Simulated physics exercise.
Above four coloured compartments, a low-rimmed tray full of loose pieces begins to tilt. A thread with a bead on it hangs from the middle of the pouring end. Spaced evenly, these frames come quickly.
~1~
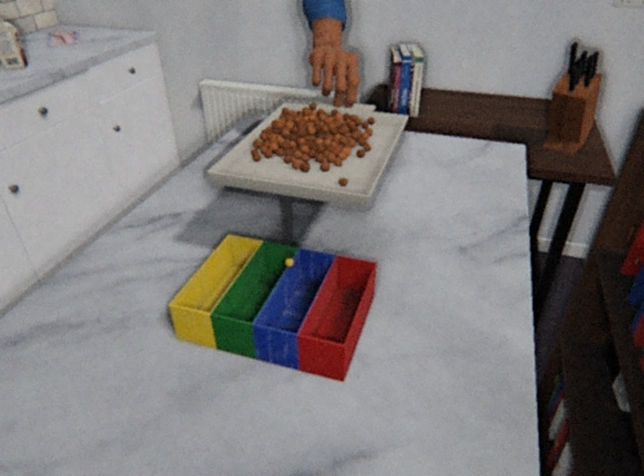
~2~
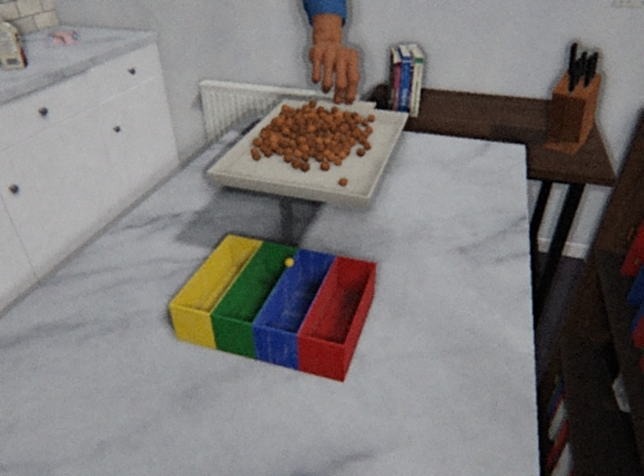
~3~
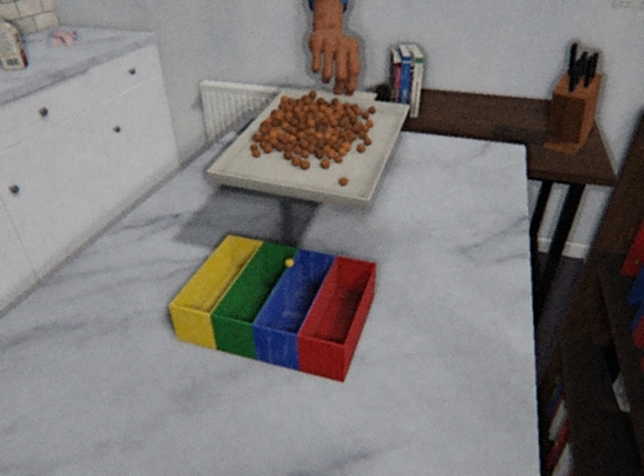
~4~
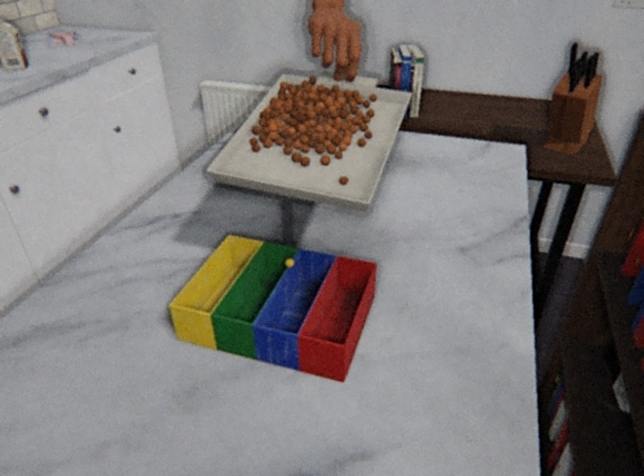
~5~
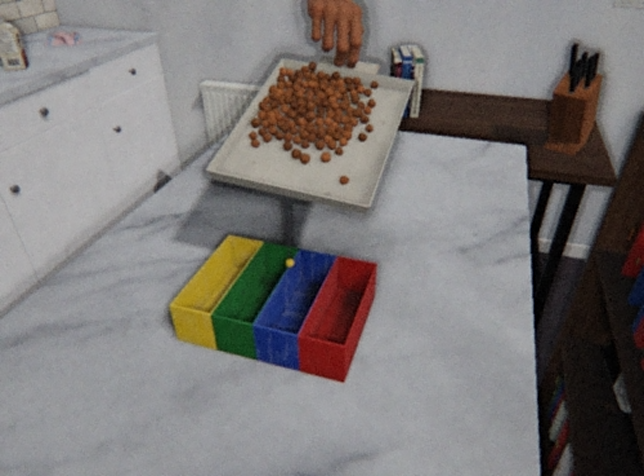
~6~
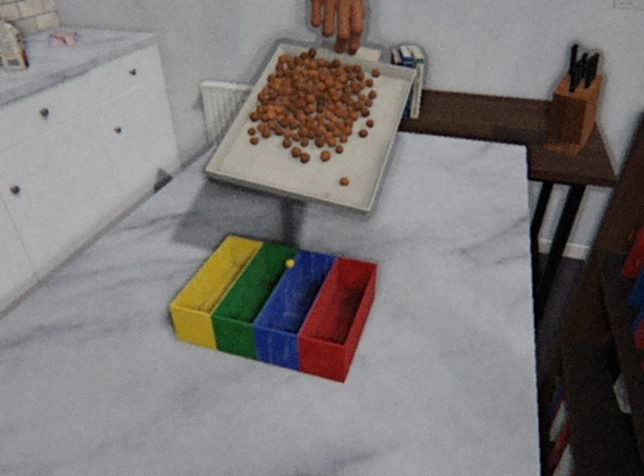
To begin with, a pale tray heaped with hazelnuts sits level above yellow, green, blue and red compartments, a hand at its far side. The far side then rises with the hand, slightly at first, then clearly, leaving the near edge lowest at its right corner while the nuts stay heaped.
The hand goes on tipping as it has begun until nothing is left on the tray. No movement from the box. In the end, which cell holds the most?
The red cell holds the most.
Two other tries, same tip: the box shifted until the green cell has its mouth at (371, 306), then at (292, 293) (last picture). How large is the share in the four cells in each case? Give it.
You'd get near 70 percent first and near 90 percent next.
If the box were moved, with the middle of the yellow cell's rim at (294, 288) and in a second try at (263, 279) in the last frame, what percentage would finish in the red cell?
First position: Some 0 %; second position: Some 10 %.
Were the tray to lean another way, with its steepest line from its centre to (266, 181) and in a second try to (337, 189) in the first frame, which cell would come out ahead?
Try 1 - yellow. Try 2 - that red cell.
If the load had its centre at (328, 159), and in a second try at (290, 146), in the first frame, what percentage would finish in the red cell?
First case: Some 50 %; second case: Some 40 %.
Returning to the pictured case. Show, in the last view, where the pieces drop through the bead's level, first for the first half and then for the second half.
It goes through near (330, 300) first, then near (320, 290).
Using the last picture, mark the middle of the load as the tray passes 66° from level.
Somewhere near pixel (320, 178).
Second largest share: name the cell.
The answer here is the cell in blue.
Soon after the last picture, tray tipped steeply; most on the tray; a stray few in the red cell; a stray few in the blue cell; a stray few in the green cell; a small part falling or outside the box.
A little later, tray tipped past a quarter turn; about a third on the tray; about a quarter in the red cell; a small part in the blue cell; a stray few in the green cell; about a third falling or outside the box.
Later still, tray tipped past a quarter turn; about a third in the red cell; about a quarter in the blue cell; a small part in the green cell; a stray few in the yellow cell; about a quarter falling or outside the box.
At rest, tray tipped past a quarter turn; about a third in the red cell; about a quarter in the blue cell; a small part in the green cell; a stray few in the yellow cell; about a quarter outside the box.
